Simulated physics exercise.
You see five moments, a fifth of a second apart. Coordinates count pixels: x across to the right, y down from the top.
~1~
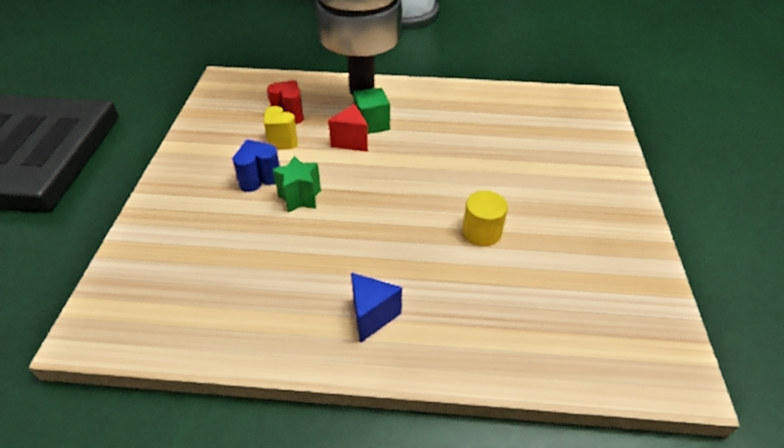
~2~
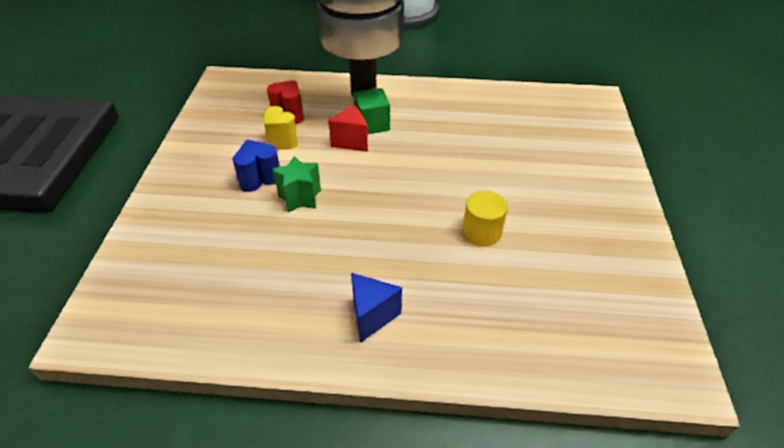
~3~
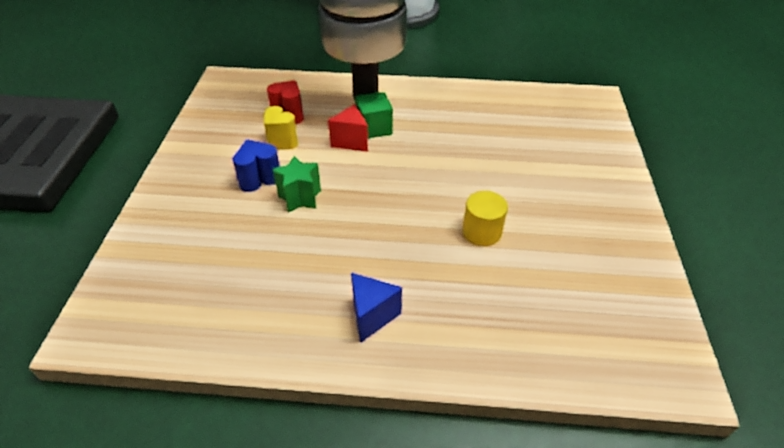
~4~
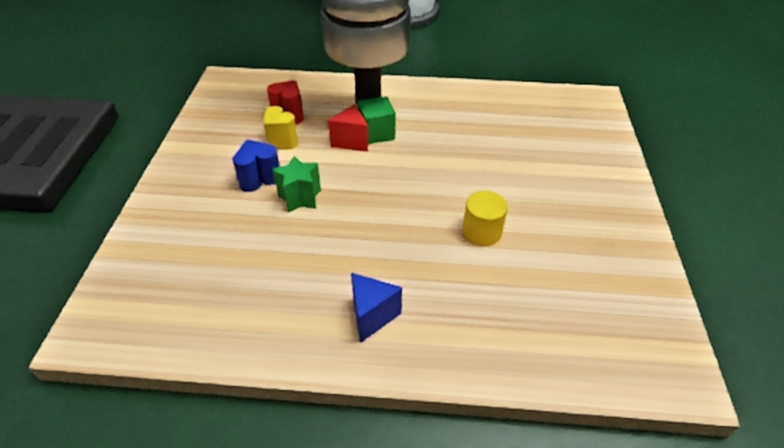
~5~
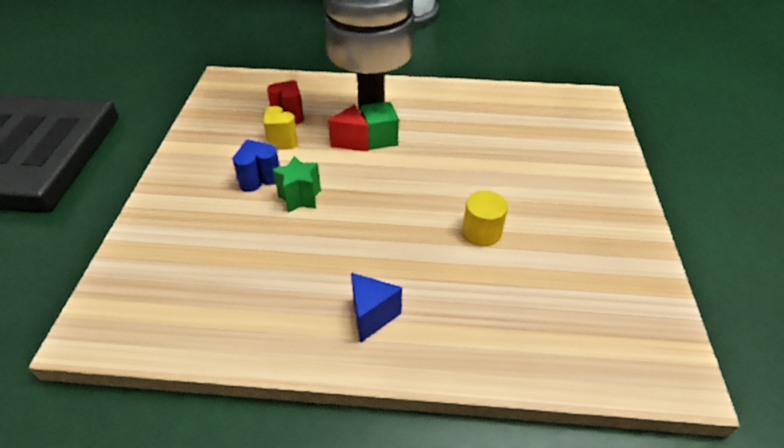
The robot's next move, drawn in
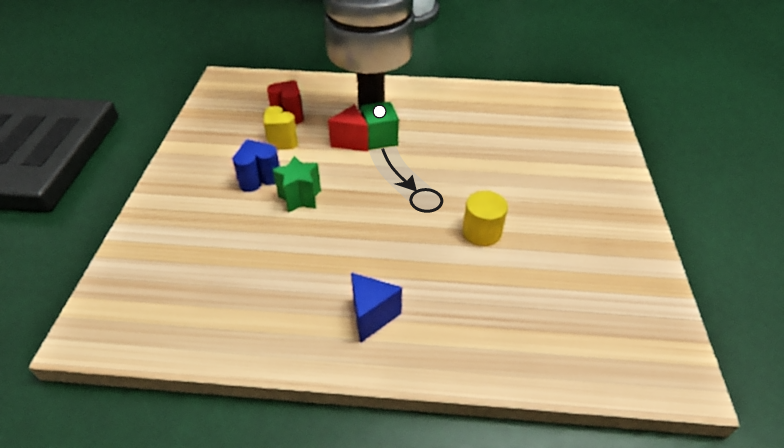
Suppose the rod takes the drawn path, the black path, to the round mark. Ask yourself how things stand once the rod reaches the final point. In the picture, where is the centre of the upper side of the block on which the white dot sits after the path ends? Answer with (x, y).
Just about (433, 197).
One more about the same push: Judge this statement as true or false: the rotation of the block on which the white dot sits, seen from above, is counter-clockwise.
Verdict: False.
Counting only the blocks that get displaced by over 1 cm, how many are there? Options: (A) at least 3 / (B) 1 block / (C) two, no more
I choose B.
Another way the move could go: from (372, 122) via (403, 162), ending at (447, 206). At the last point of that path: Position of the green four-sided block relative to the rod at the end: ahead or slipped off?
Left aside or behind.
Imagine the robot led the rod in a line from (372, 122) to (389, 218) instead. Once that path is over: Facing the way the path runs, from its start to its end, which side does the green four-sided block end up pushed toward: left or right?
The left-hand side.
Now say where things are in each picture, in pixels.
In the first picture, tip of the rod (362, 92), middles of tops, red triangular piece (350, 116), green four-sided block (371, 97).
In the second picture, rod (364, 95), nothing pushed.
In the third picture, rod (366, 99), green four-sided block (374, 101).
In the fourth picture, rod (369, 103), green four-sided block (376, 106).
In the fifth picture, rod (372, 108), red triangular piece (350, 116), green four-sided block (380, 112).
The line goes from (372, 122) by way of (388, 161) to (426, 200); the dot is on the green four-sided block.
The first path, step by step. One third of the way, rod (382, 133); green four-sided block (393, 138).
Two thirds of the way, rod (399, 161); green four-sided block (411, 168).
At the end, rod (427, 186); red triangular piece unmoved; green four-sided block (433, 197), turned 25° clockwise.
